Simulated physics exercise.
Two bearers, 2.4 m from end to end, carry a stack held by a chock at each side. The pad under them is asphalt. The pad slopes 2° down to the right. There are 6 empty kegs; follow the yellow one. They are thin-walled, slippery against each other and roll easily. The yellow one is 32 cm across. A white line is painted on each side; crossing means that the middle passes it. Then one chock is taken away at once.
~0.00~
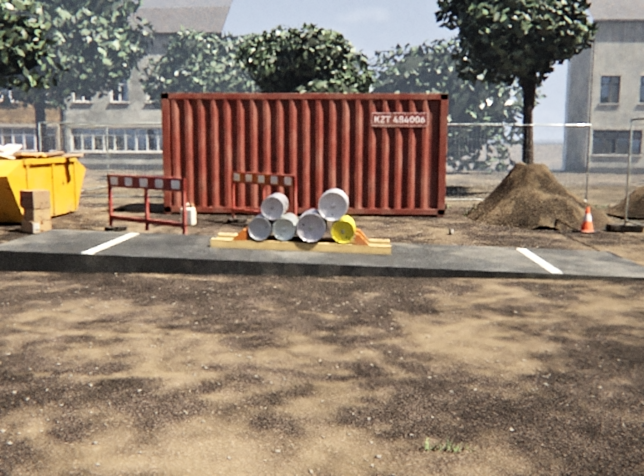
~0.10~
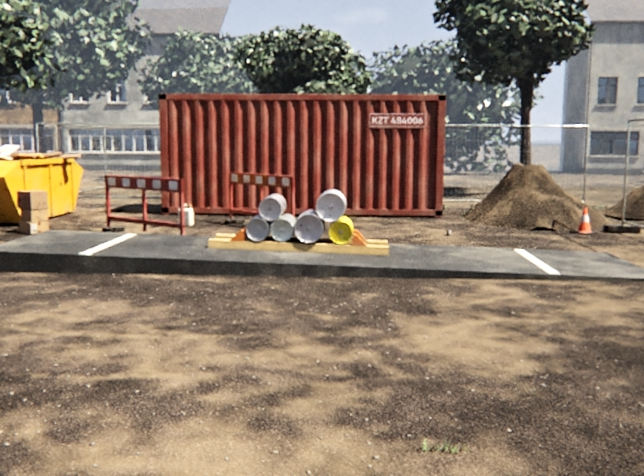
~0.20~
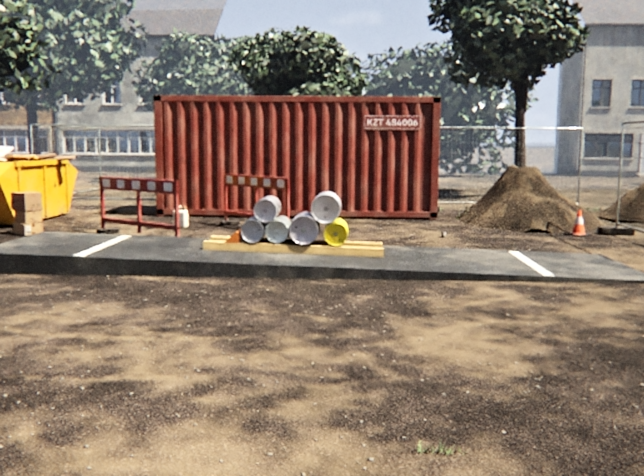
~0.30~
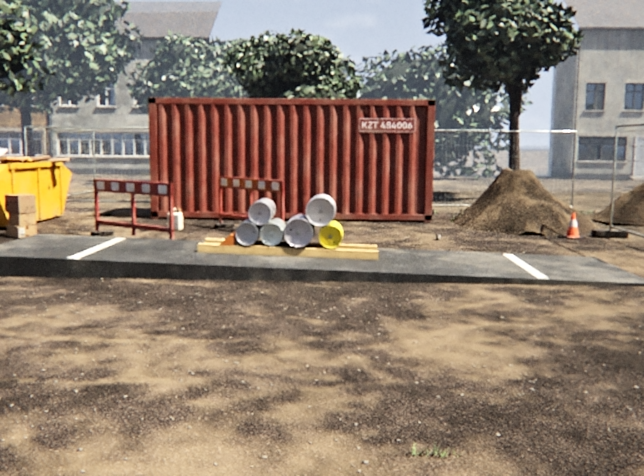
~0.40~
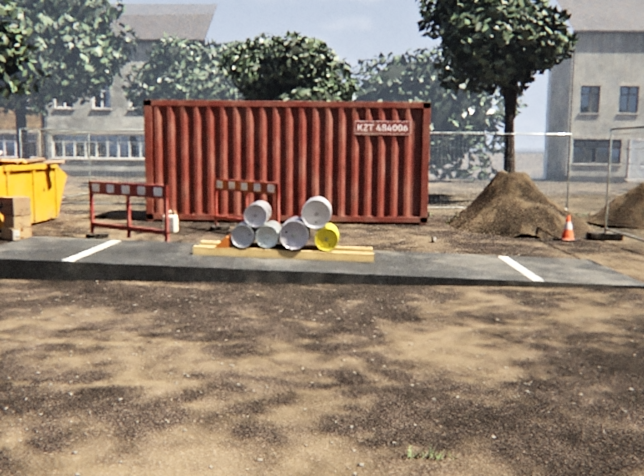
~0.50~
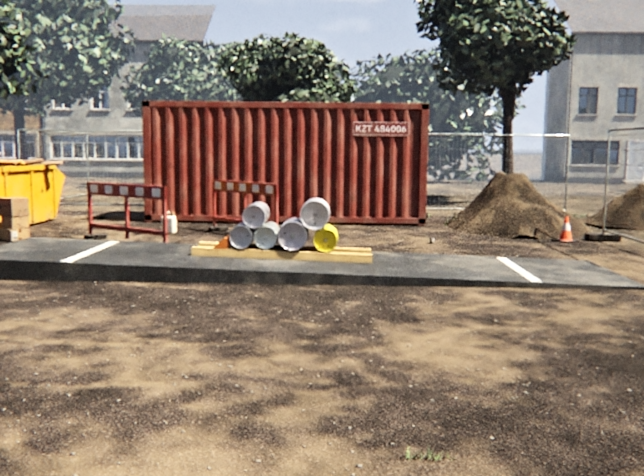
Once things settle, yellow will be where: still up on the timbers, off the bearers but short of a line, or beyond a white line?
Yellow finishes beyond a white line.
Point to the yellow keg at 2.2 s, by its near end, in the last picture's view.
Around (383, 248).
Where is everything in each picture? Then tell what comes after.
Yellow (343, 232); both chocks in; lines at (111, 243) and (539, 261); the pad slopes 2° down to the right; 4 of the 6 form the bottom row, in the first picture.
Yellow (341, 233), in the second picture.
Yellow (336, 235); right chock gone, in the third picture.
Yellow (331, 237), in the fourth picture.
Yellow (327, 240), in the fifth picture.
Yellow (325, 241); lines at (90, 251) and (519, 269), in the sixth picture.
By 2.2 s, yellow is off the bearers, 180 cm short of the right line, rolling right; 0 of 6 have crossed.
By 4.5 s, yellow is past the right line; 1 of 6 has crossed.
Finally (10.9 s), yellow is past the right line; 3 of 6 have crossed.
